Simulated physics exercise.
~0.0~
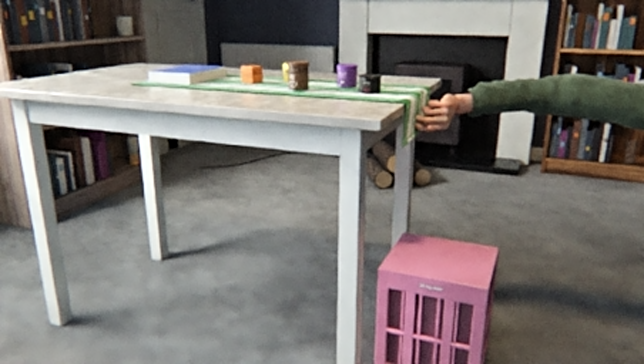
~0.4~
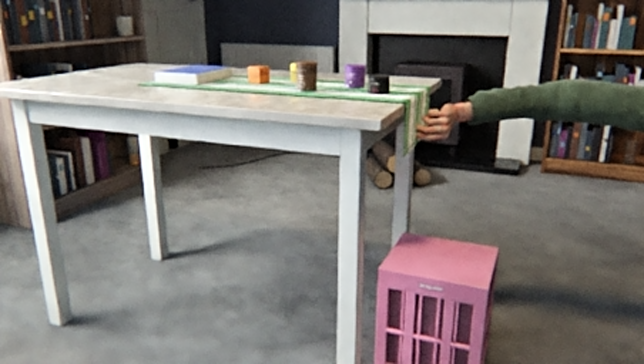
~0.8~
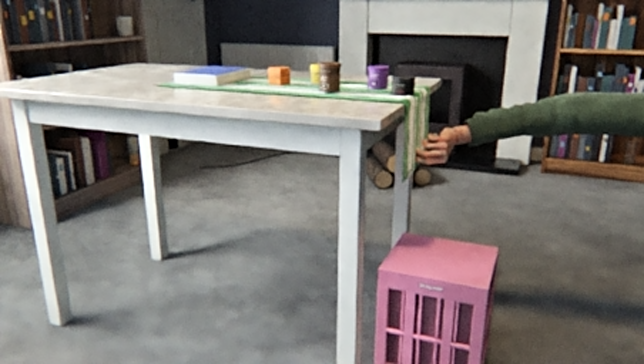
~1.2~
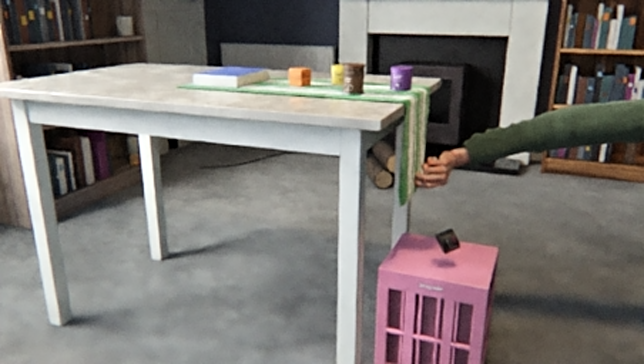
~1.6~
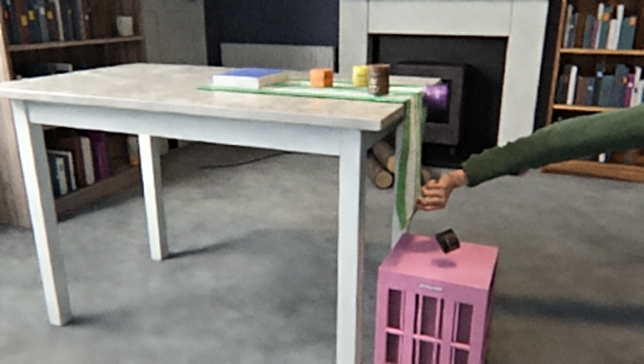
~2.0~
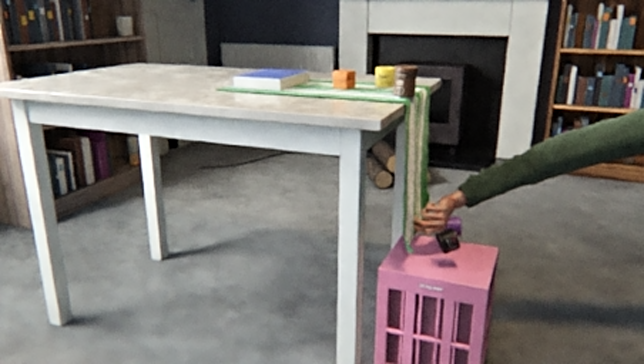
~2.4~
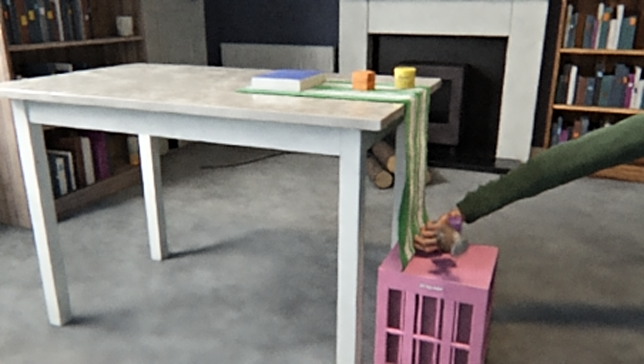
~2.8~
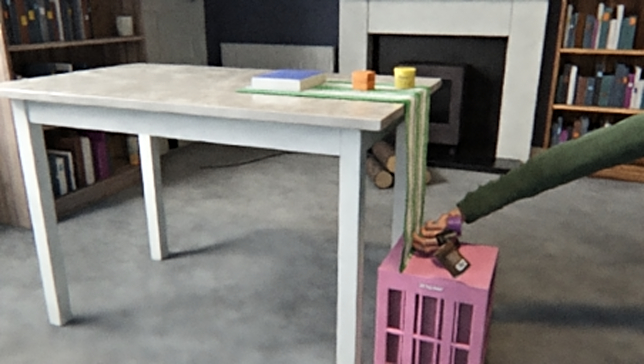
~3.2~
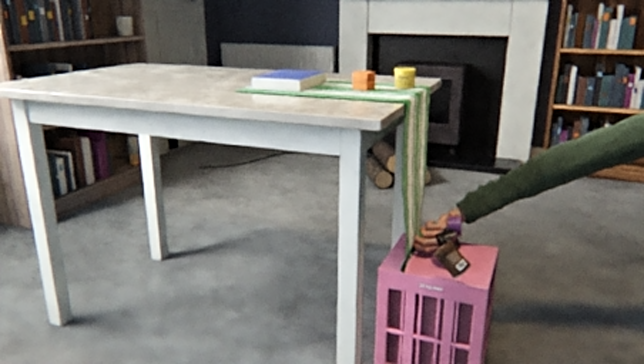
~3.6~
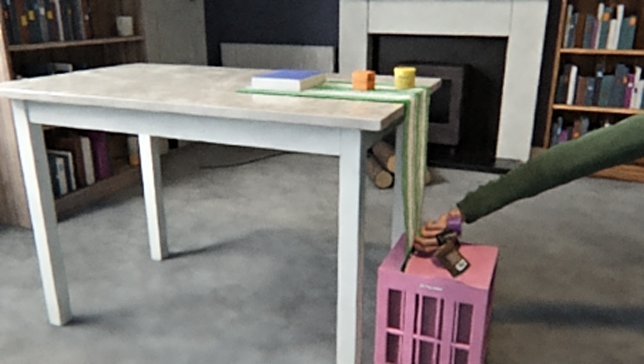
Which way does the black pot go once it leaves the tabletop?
It goes down, dropping from the end of the table toward the top of the pink crate.
